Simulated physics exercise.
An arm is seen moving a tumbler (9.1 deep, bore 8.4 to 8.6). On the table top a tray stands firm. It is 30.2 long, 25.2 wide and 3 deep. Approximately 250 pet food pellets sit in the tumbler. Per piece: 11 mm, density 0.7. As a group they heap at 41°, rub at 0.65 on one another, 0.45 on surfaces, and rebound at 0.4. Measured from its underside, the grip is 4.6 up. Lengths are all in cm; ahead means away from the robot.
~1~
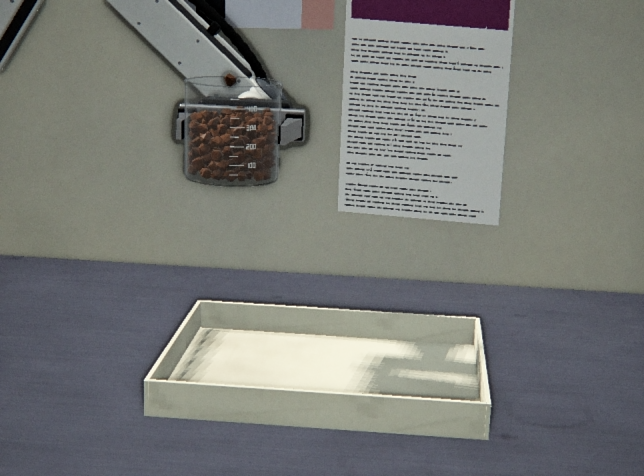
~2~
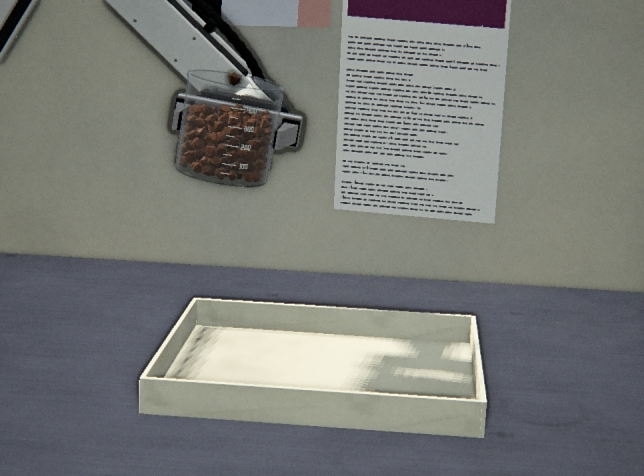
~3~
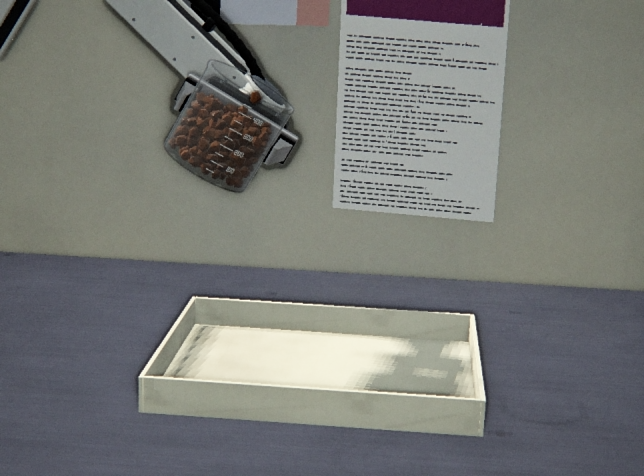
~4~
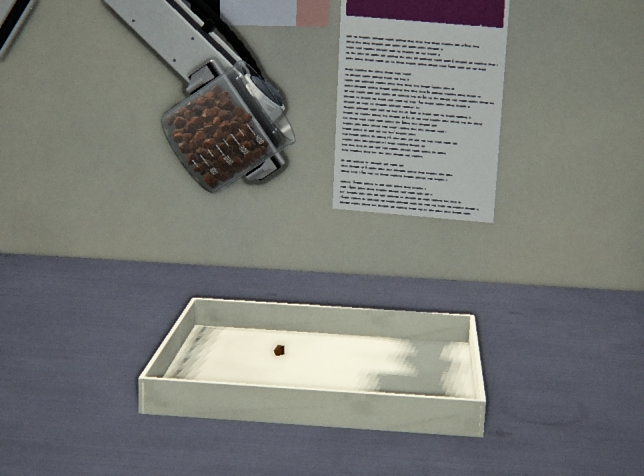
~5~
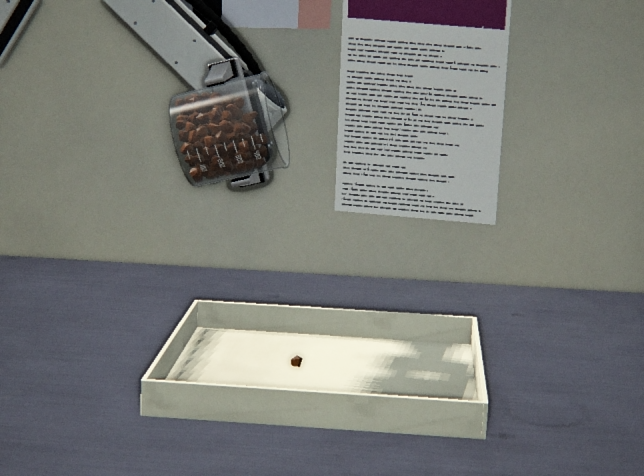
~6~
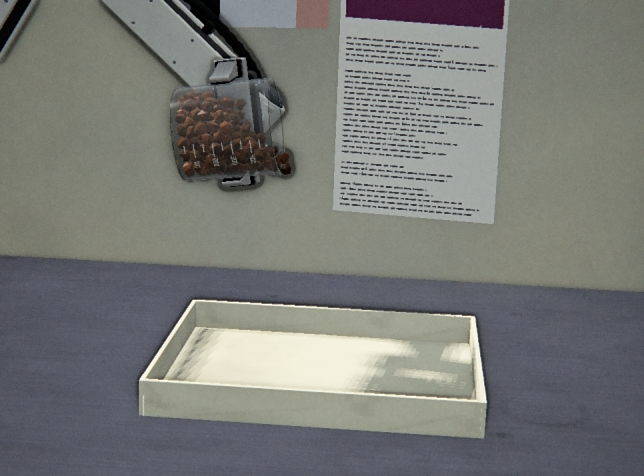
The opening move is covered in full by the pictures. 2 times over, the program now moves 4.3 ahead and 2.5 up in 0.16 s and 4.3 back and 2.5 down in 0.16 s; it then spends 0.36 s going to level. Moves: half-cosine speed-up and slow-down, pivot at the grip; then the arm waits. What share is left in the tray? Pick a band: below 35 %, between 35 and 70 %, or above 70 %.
The share falls between 35 and 70 %.
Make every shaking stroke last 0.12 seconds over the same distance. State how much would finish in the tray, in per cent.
Estimate: Close to 85 percent.
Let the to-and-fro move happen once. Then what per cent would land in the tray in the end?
Then roughly 30 percent.
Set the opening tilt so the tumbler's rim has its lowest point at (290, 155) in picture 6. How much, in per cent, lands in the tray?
Roughly 20 per cent.
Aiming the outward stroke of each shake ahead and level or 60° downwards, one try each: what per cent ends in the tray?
I'd say close to 40 percent for the first and close to 5 percent for the second.
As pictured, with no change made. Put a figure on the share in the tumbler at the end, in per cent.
About 45 percent.
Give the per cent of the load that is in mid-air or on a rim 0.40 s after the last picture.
6 %.
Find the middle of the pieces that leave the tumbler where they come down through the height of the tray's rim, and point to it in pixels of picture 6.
Centre: Roughly (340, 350).
Then, 0.40 s after the last picture, tilted 82° forward, highest piece 26 above the table; 175 in the tumbler, 63 in the tray, 14 in flight or on a rim.
Then, 0.80 s after the last picture, tilted 48° forward, highest piece 26 above the table; 136 in the tray, 111 in the tumbler, 5 in flight or on a rim.
Then, 1.20 s after the last picture, level, highest piece 25 above the table; 141 in the tray, 111 in the tumbler.
Then, 2.25 s after the last picture, level, highest piece 25 above the table; 141 in the tray, 111 in the tumbler.
Final count, 141 in the tray, 111 in the tumbler. That is 56 % in the tray.
